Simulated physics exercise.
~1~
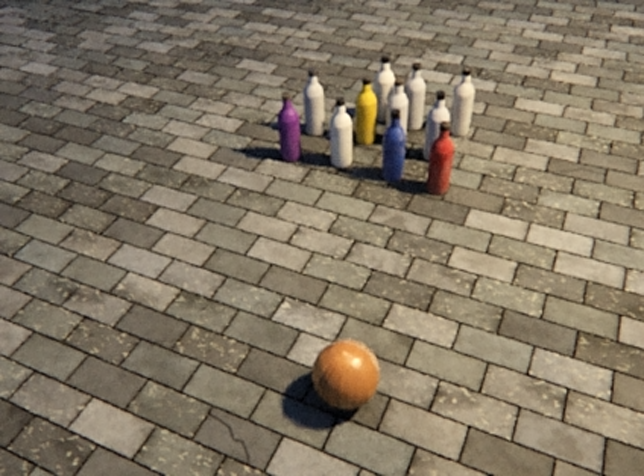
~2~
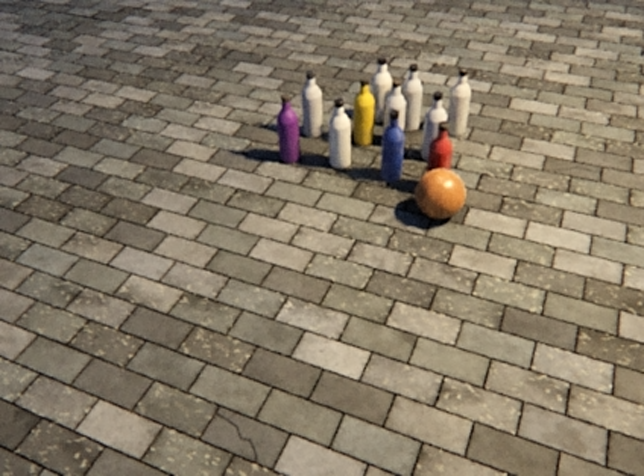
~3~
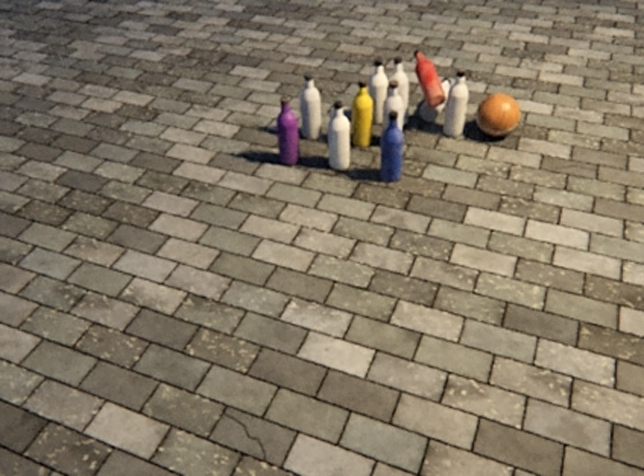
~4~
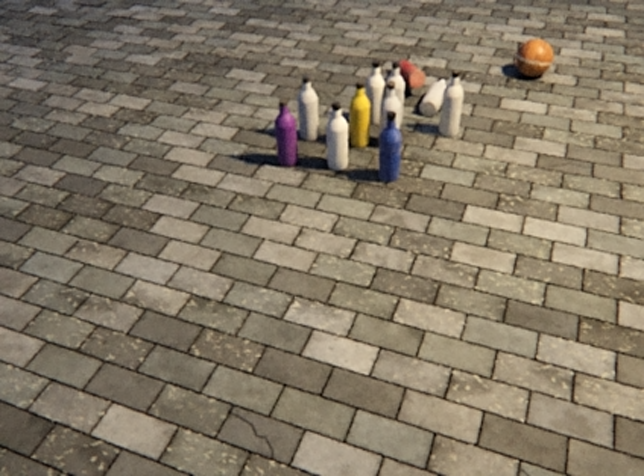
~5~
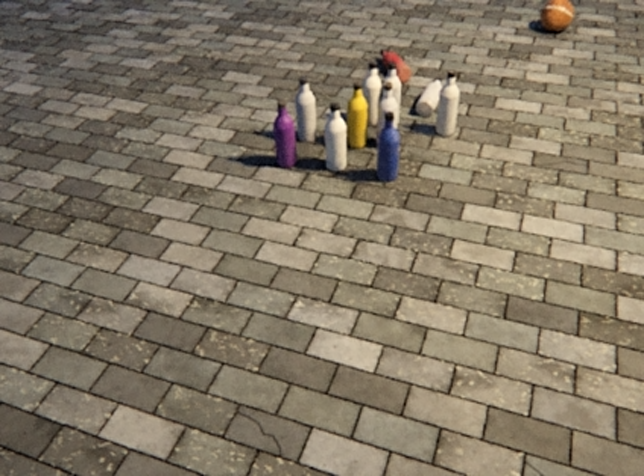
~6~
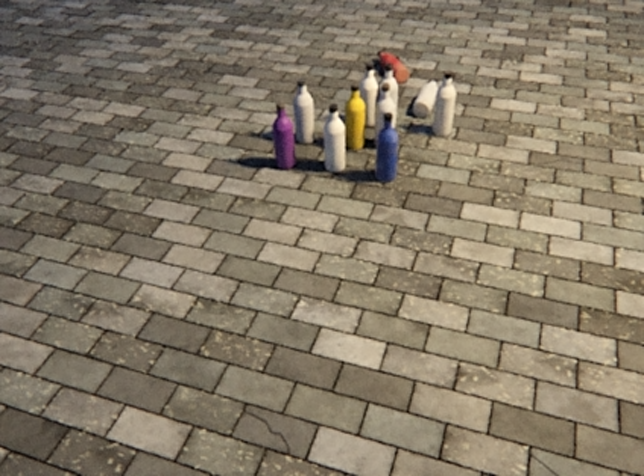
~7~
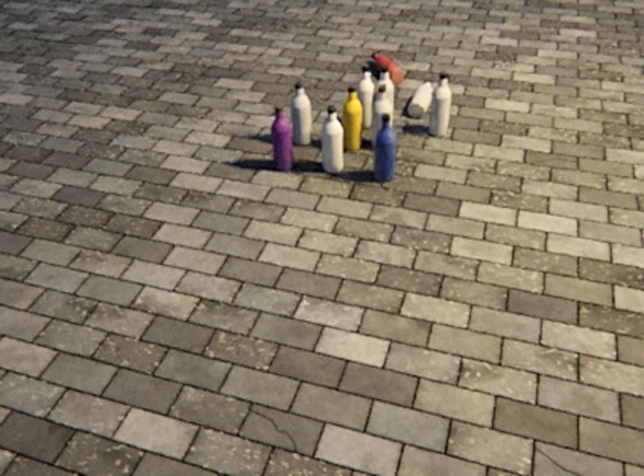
An orange ball rolled away across the paving toward a group of standing bottles, struck the red one at the near right, and carried on out of sight, leaving the red bottle and a white one lying down while the others stood.
